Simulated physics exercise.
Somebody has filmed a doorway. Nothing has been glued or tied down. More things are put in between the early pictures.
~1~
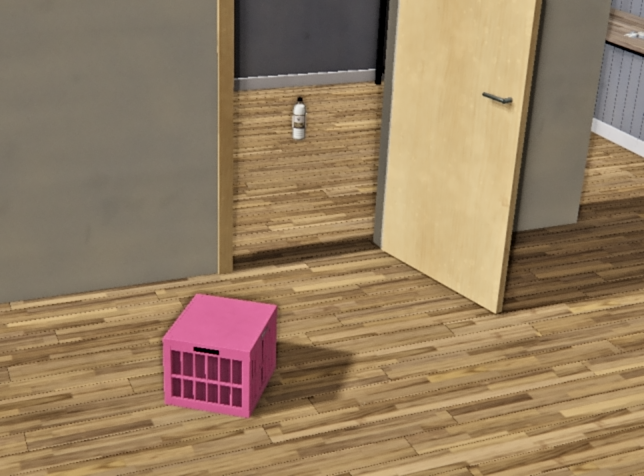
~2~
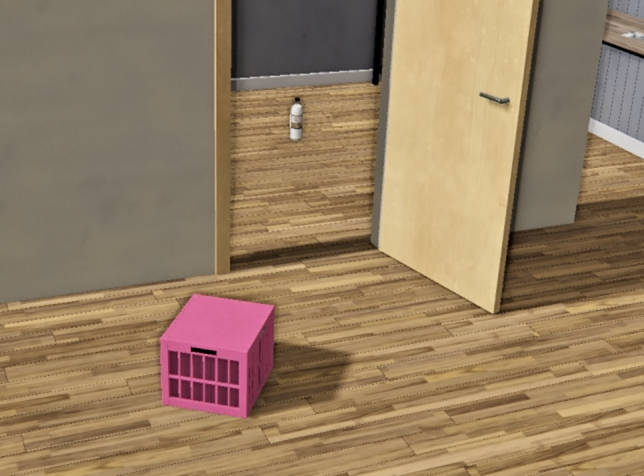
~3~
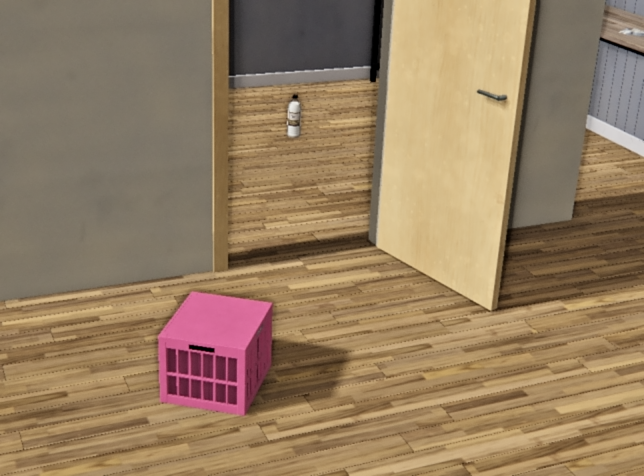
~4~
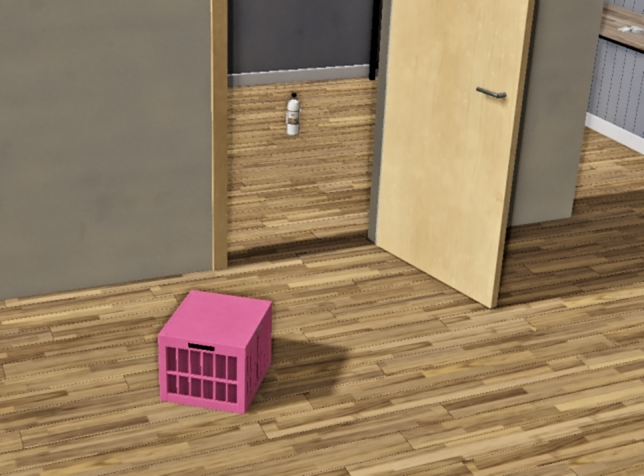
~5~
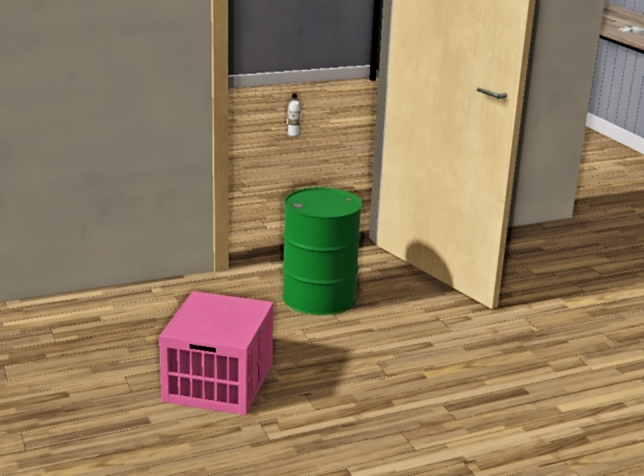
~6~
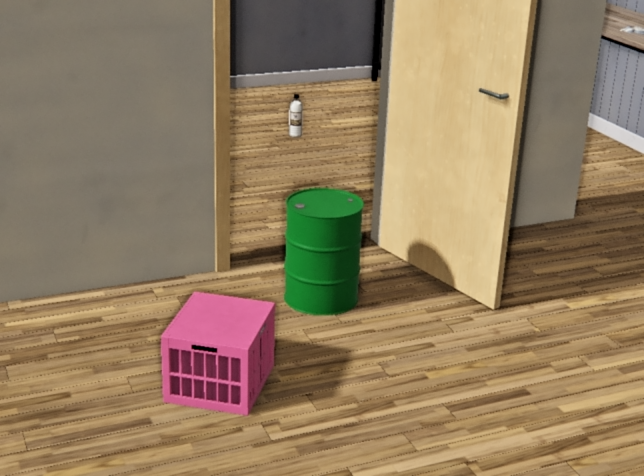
In a doorway with a wide-open wooden door, a pink crate sits on the wood floor and a white bottle is visible beyond; nothing moves until a green drum appears in front of the opening, then all stays still.
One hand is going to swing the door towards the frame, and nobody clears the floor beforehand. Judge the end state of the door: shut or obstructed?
Obstructed.
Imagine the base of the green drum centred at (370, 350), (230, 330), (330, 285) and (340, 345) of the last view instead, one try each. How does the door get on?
1: Swings home; 2: Swings home; 3: Stays ajar; 4: Swings home.
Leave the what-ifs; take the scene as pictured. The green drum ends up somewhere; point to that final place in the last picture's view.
The object finishes roughly at pixel (313, 250).
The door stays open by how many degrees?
About 50°.
Then, 0.40 s later than the last frame, door at 93°.
Then, 0.60 s later than the last frame, door at 79°.
Then, 0.80 s later than the last frame, door at 63°.
Then, 1.00 s later than the last frame, door at 53°; green drum moved a little near (316, 250).
When it is over, door at 51°; both as before. End places, in pixels of the last picture, green drum near (313, 250).
